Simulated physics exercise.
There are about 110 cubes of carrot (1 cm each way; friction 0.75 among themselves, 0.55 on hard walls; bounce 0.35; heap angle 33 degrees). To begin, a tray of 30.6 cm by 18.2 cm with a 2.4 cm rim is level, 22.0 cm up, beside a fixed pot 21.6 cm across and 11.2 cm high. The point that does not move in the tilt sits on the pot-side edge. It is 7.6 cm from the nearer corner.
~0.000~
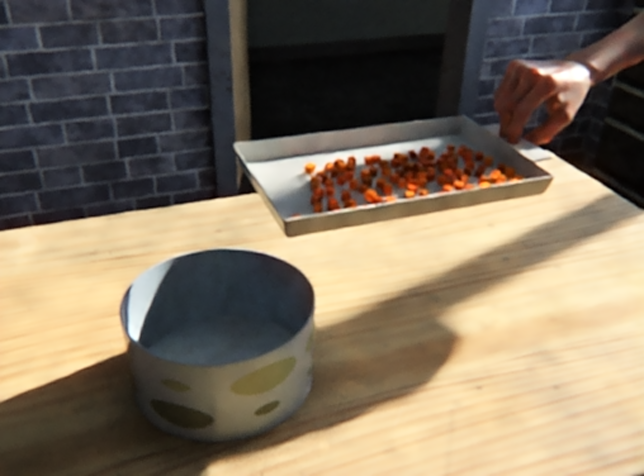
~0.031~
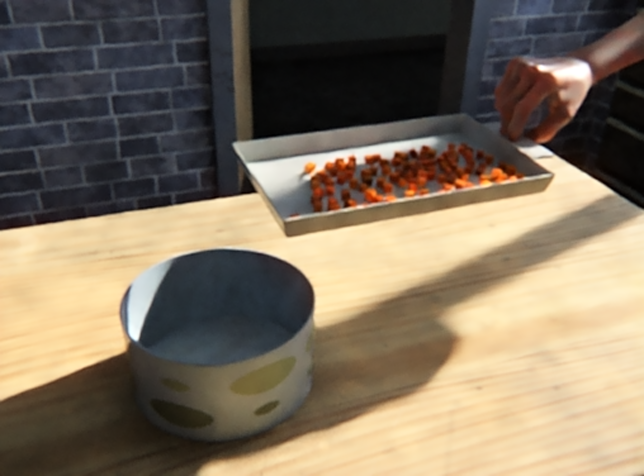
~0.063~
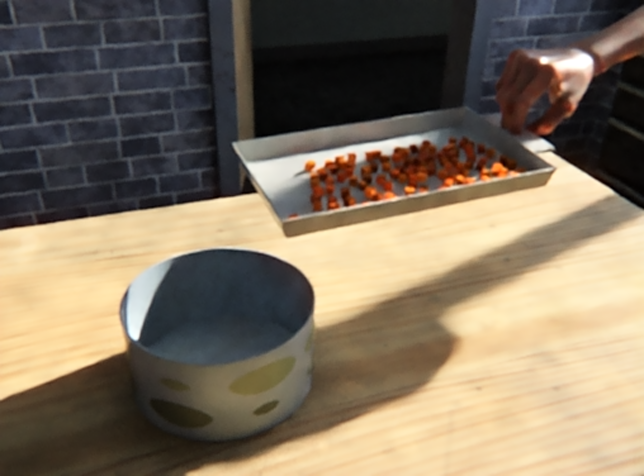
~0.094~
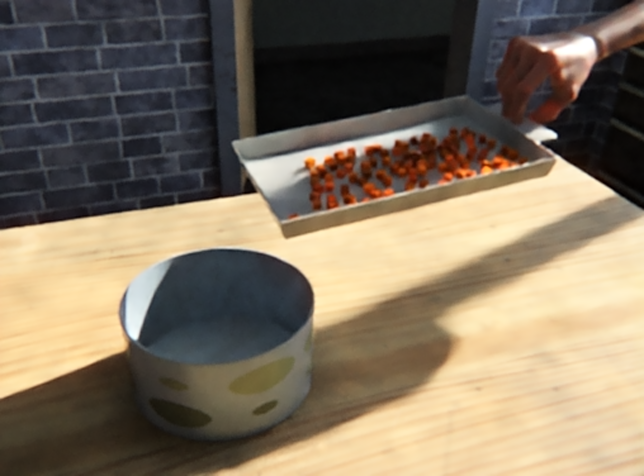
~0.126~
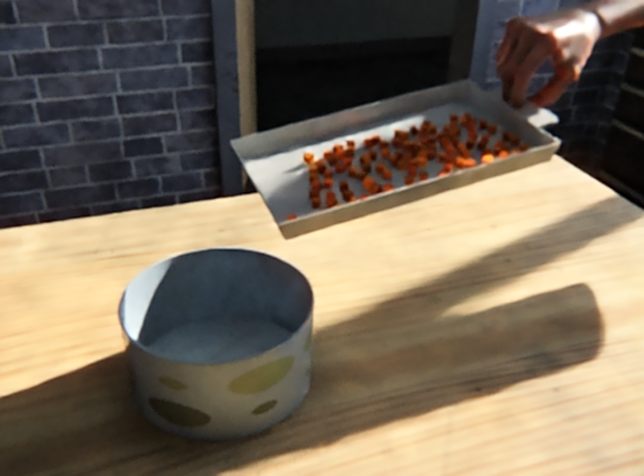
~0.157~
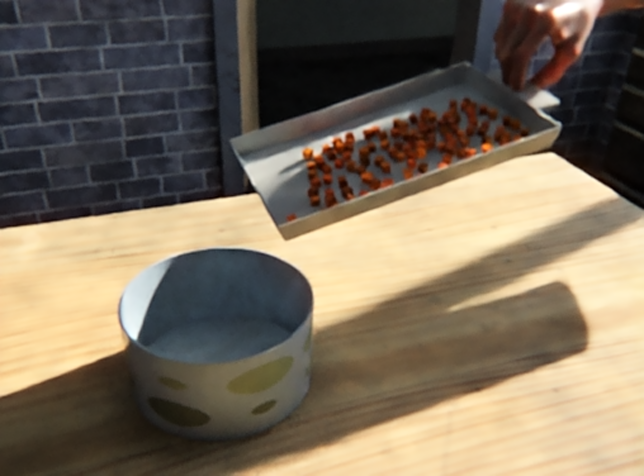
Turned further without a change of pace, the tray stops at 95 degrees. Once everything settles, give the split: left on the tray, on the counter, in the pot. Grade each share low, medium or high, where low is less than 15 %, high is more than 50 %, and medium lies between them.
Shares - tray: Low, counter: Low, pot: High.
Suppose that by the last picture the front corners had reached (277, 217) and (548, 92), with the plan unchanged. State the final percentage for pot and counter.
In the pot: 85 per cent; on the counter: 15 per cent.
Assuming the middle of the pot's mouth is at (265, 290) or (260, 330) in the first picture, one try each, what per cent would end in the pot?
In order, about 65 and about 95 per cent.
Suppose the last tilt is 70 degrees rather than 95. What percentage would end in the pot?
Near 65 %, then.
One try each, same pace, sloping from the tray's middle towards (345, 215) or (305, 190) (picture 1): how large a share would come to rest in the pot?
Near 75 and 90 per cent, in that order.
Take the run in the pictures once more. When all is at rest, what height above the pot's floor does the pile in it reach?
Some 2.0 cm up.
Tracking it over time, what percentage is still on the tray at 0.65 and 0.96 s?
About 90, 5.
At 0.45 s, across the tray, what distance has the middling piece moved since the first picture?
Displacement on the tray: Roughly 2 cm.
After 0.45 s, tilt 53 degrees; the tray holds 100 %, the pot 0 %.
After 0.65 s, tilt 81 degrees; the tray holds 90 %, the pot 0 %.
After 0.96 s, tilt 95 degrees; the tray holds 5 %, the pot 85 %.
At rest (2.0 s), tray 0 %, counter 5 %, pot 95 %.
